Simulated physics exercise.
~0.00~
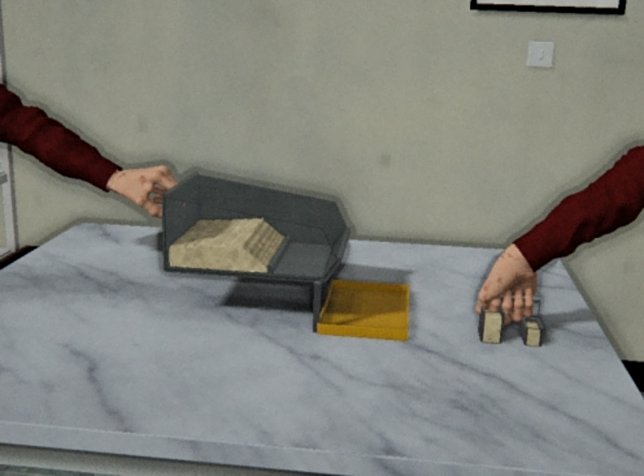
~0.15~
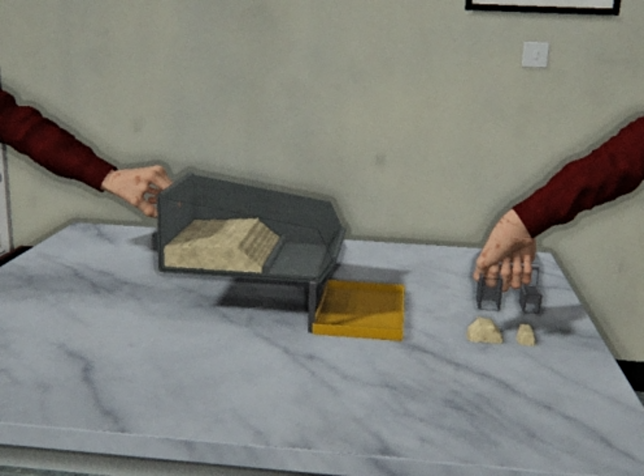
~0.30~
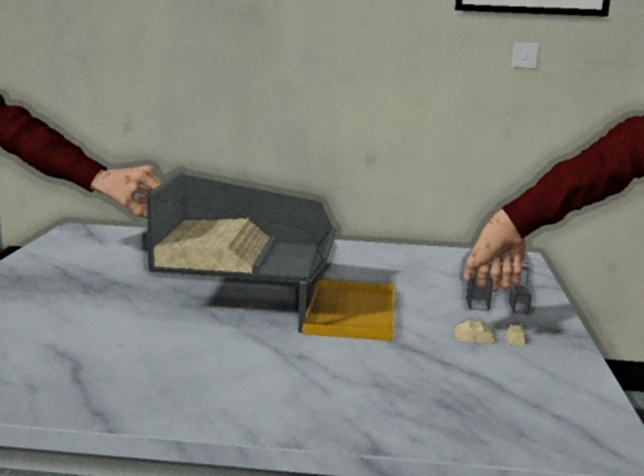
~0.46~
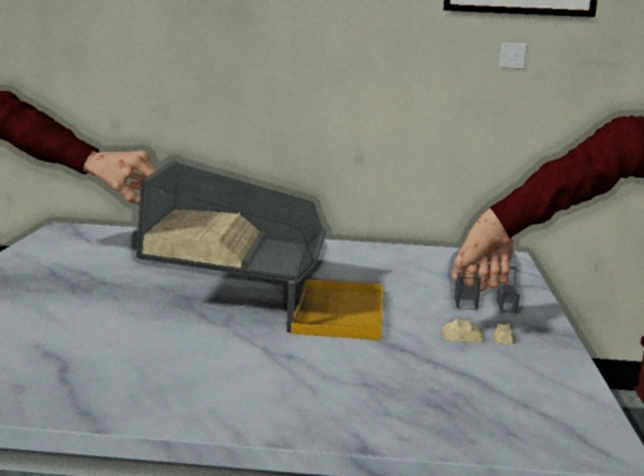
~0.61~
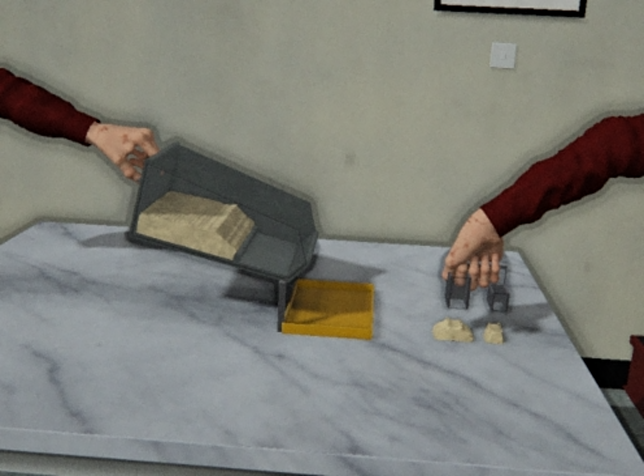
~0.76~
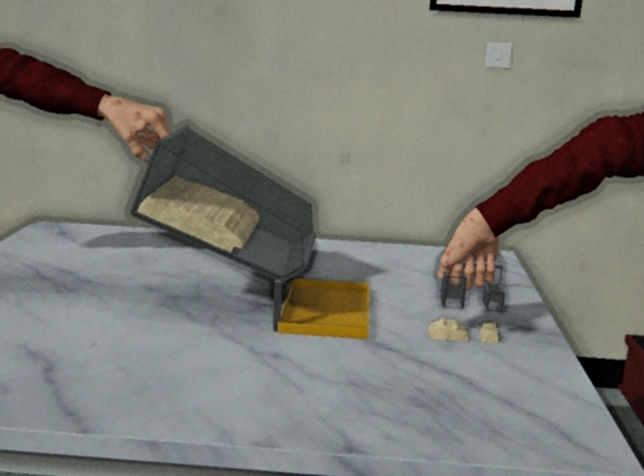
The clip opens with a grey tray of pale dough beside a yellow dish, as a hand at right lifts dark casings off two small blocks, which slump into low mounds. Then the left hand raises the tray's left end into a clear slant, while the dough stays toward that end.
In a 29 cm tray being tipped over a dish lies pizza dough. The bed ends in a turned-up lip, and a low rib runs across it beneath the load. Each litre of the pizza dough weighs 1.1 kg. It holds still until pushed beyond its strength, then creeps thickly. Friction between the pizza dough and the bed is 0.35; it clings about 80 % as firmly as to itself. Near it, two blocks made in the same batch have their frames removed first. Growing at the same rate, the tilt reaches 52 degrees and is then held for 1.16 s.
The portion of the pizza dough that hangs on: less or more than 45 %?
Prediction: It falls short of 45 %.
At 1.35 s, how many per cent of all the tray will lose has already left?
Around 30 percent.
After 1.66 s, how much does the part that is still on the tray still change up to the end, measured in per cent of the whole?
I'd say it moves by near 6 in a hundred.
After 1.03 s, the tilt is 35 degrees and 100 % is on the bed.
After 1.35 s, the tilt is 51 degrees and 83 % is on the bed.
After 1.66 s, the tilt is 52 degrees and 40 % is on the bed.
After 1.98 s, the tilt is 52 degrees and 36 % is on the bed.
After 2.56 s, at the end, the tilt is 52 degrees and 34 % is on the bed.
